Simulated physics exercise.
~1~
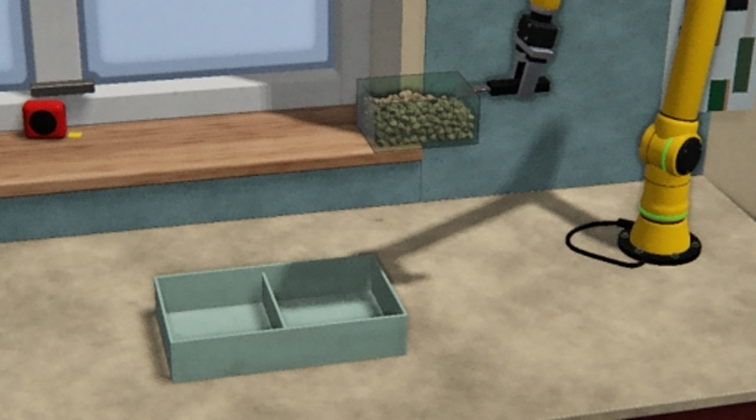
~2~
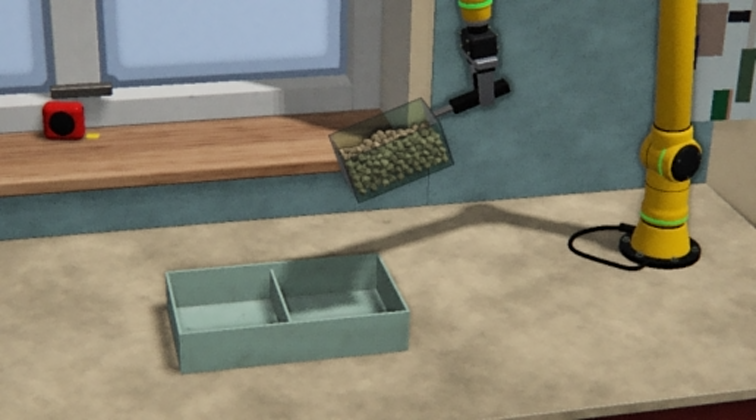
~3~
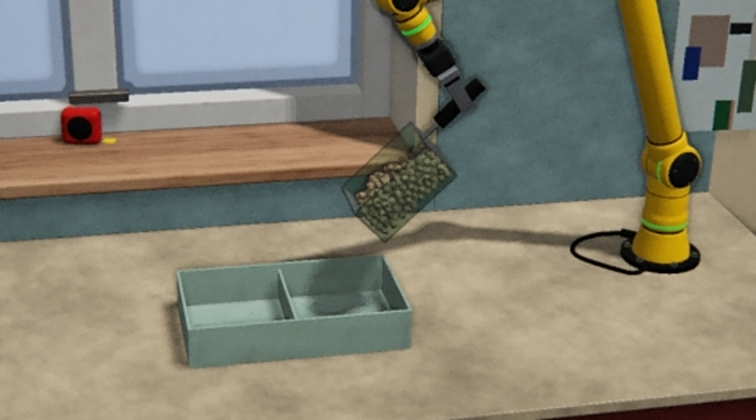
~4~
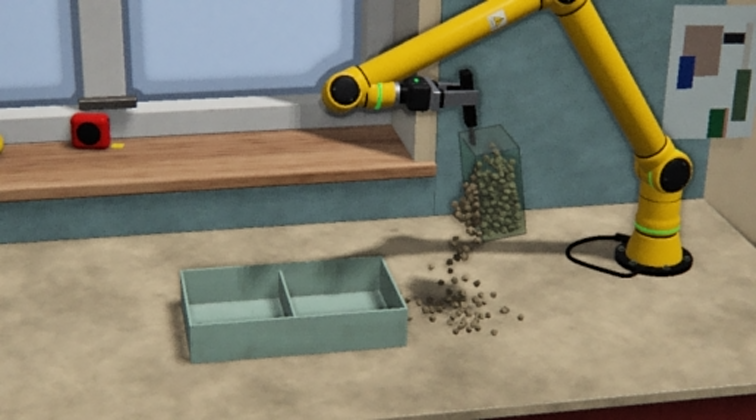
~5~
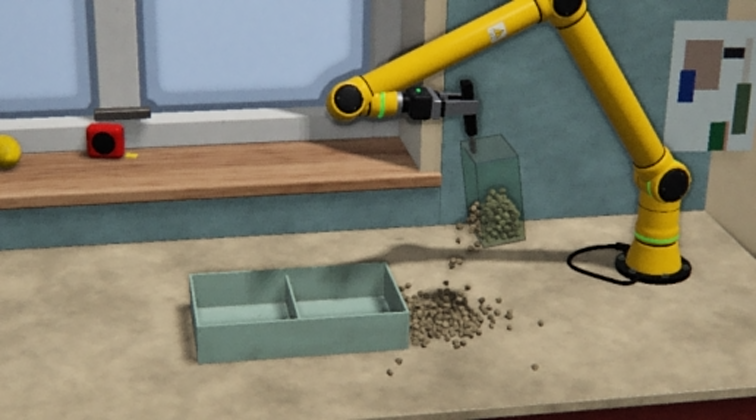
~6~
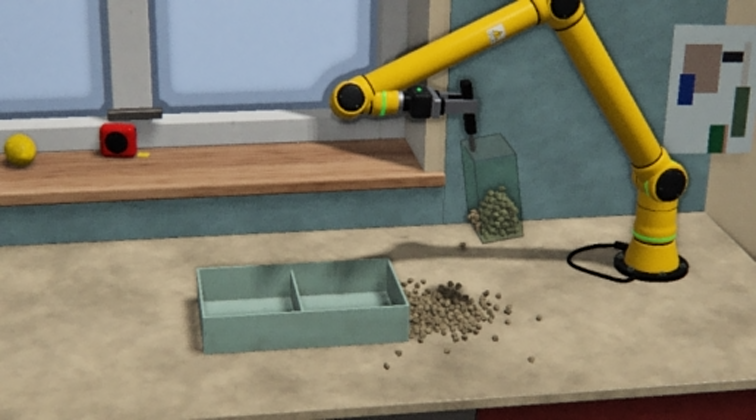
A yellow robot arm holds a clear box of small pebbles near the window sill, above a table with a pale green two-part crate. The arm moves the box left and down, tilting it as the pebbles slump toward its lower end. It then swings the box back to the right and tips it further, so pebbles pour out beside the crate. They pile up on the table just right of the crate, a few scattering away. The box stays tipped with some pebbles left inside, while both crate compartments look empty.
